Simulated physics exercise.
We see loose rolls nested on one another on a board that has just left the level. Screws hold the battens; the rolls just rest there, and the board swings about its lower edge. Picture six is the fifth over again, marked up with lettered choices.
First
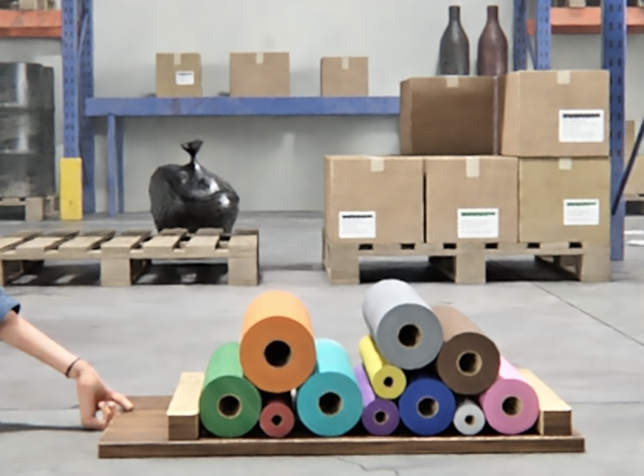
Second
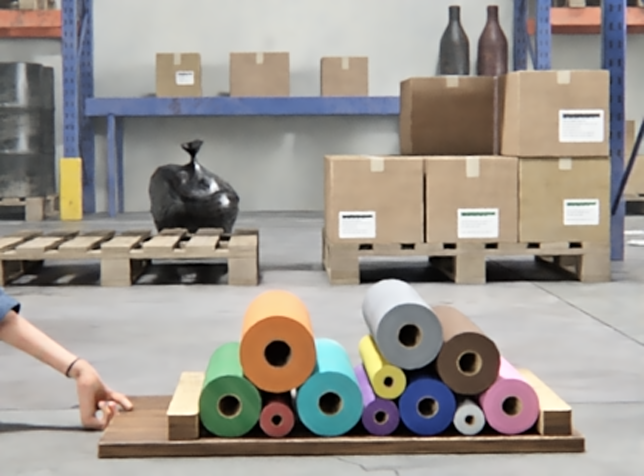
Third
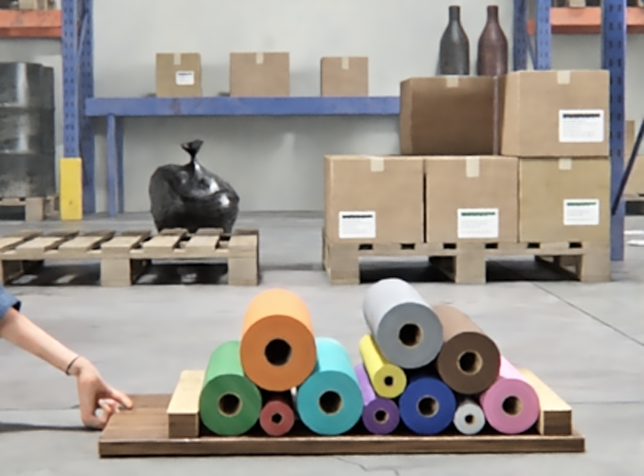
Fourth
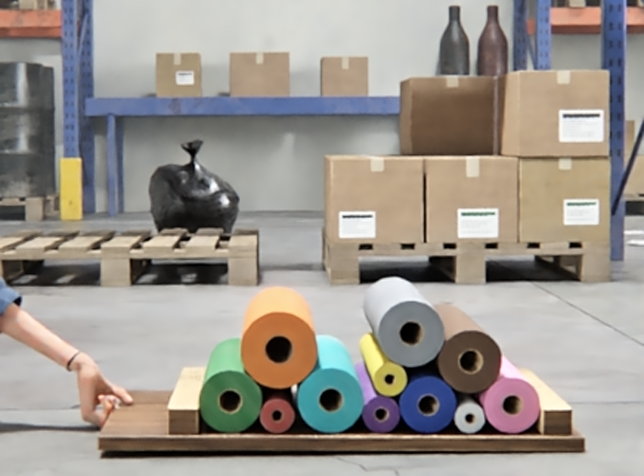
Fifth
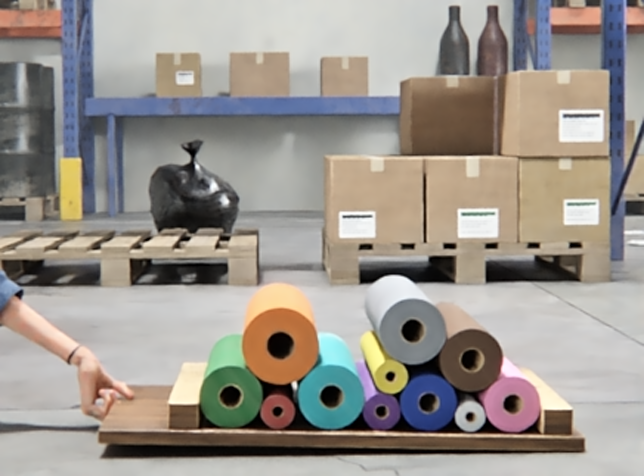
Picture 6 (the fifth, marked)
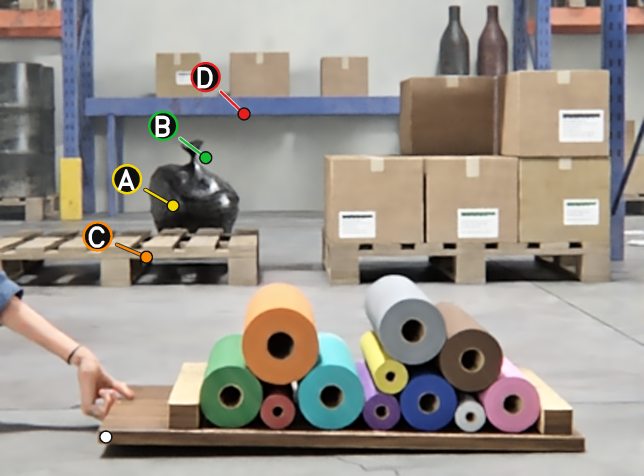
We see colored rolls stacked between two wooden battens on a board on a warehouse floor, while a hand at the left end slowly raises that end slightly, and the rolls keep their arrangement.
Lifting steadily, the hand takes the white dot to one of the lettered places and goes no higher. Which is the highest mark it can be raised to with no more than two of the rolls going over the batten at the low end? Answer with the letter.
B is the limit.
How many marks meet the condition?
The number is three.
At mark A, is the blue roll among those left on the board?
Yes, with A.
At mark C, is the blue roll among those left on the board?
Yes.
On the copy, A at (173, 206); B at (206, 158); C at (147, 257); D at (244, 114); the white dot at (106, 437).
On B. First, board at 20°.
Then, board at 37°.
Finally, board at 37°, none over the low batten.
By contrast, A none over the low batten; C none over the low batten; D three over the low batten (orange, brown, grey).
